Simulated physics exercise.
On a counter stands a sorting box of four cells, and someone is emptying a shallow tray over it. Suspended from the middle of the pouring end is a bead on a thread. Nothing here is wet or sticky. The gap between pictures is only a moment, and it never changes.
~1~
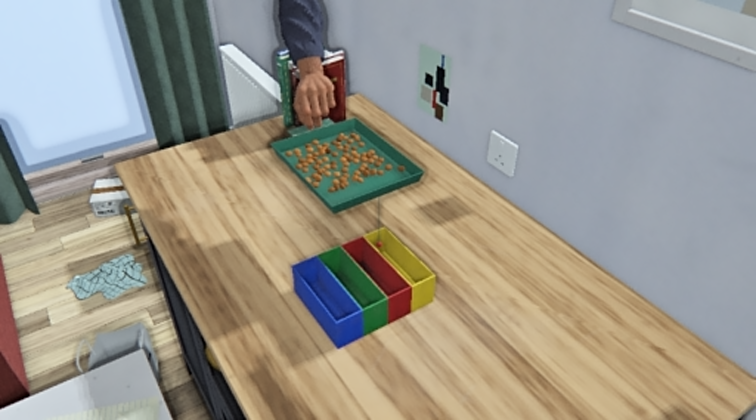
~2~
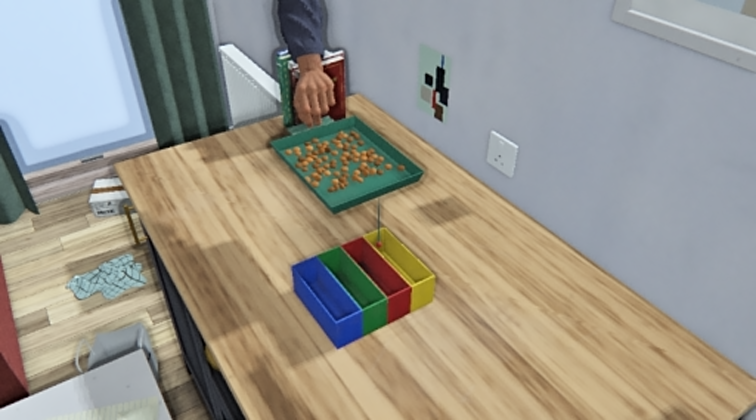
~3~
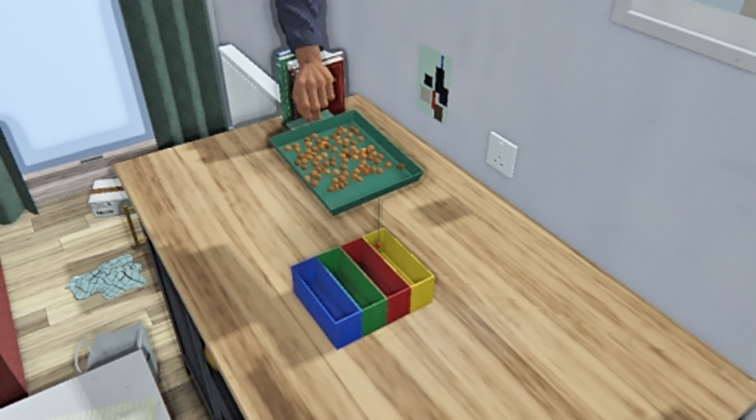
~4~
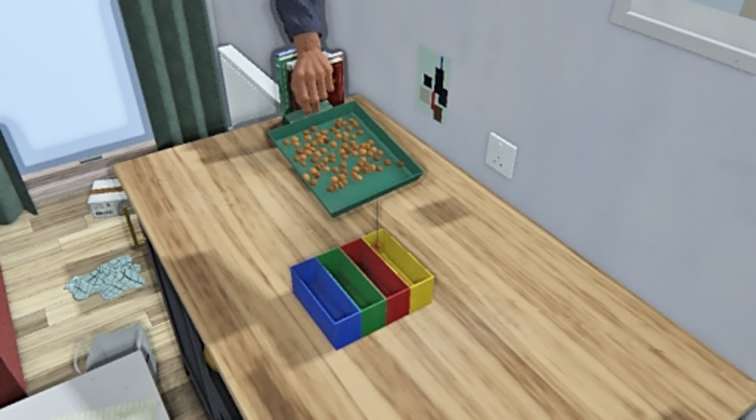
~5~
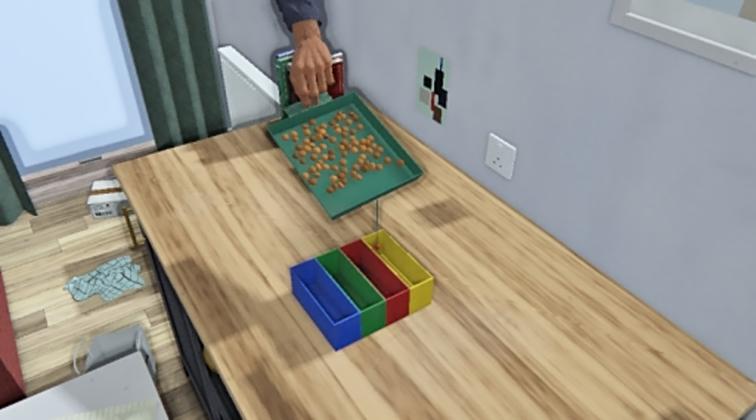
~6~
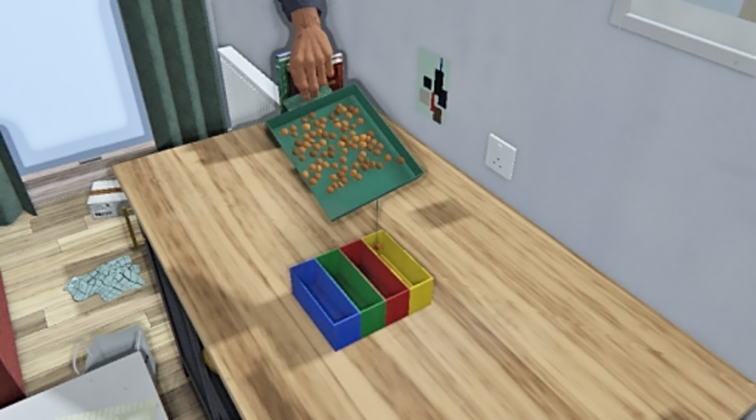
A hand slowly raises the back of a green tray of small brown pieces.
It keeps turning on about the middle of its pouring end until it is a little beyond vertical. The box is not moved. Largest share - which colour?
Green cell.
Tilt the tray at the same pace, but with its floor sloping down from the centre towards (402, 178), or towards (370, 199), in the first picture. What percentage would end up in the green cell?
The first try gives close to 0 per cent, the second close to 30 per cent.
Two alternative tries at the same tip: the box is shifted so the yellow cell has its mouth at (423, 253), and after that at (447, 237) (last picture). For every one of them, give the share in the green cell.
Roughly 20% on the first try and 0% on the second.
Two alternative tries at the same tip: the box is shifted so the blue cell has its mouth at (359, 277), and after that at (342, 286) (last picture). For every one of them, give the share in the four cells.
First try: Around 50 percent; second try: Around 90 percent.
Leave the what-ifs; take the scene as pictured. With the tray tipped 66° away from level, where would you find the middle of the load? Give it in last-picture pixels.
Look around (347, 204) in the last picture.
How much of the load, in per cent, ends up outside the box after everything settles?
Roughly 0 in a hundred.
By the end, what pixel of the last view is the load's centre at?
(352, 306).
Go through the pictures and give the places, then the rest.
The first picture shows corners of the pouring end at (333, 203) and (419, 171), level; middle of the load at (343, 160), bits of cat kibble; bead on its thread at (379, 245); blue cell at (350, 327); green cell at (375, 315); red cell at (400, 303); yellow cell at (423, 291).
The second picture shows corners of the pouring end at (333, 204) and (419, 171), level; middle of the load at (343, 159).
The third picture shows corners of the pouring end at (333, 206) and (419, 171), tipped barely, lowest at the left corner; middle of the load at (342, 156).
The fourth picture shows corners of the pouring end at (332, 209) and (419, 171), tipped a little, lowest at the left corner; middle of the load at (332, 156).
The fifth picture shows corners of the pouring end at (332, 212) and (419, 171), tipped clearly, lowest at the left corner; middle of the load at (331, 152).
The sixth picture shows corners of the pouring end at (332, 215) and (419, 171), tipped clearly, lowest at the left corner; middle of the load at (331, 149), a stray few on the move; blue cell at (347, 330); green cell at (373, 317); red cell at (397, 306); yellow cell at (421, 294).
Soon, tray tipped steeply; nearly all on the tray; a stray few falling or outside the box.
A while on, tray tipped past a quarter turn; a small part on the tray; about a third in the green cell; about a quarter in the blue cell; a small part in the red cell; a small part falling or outside the box.
Towards the end, tray tipped past a quarter turn; about two thirds in the green cell; about a quarter in the blue cell; about a quarter in the red cell; a stray few falling or outside the box.
Finally, tray tipped past a quarter turn; about two thirds in the green cell; about a quarter in the blue cell; about a quarter in the red cell; none in the yellow cell; a stray few outside the box.
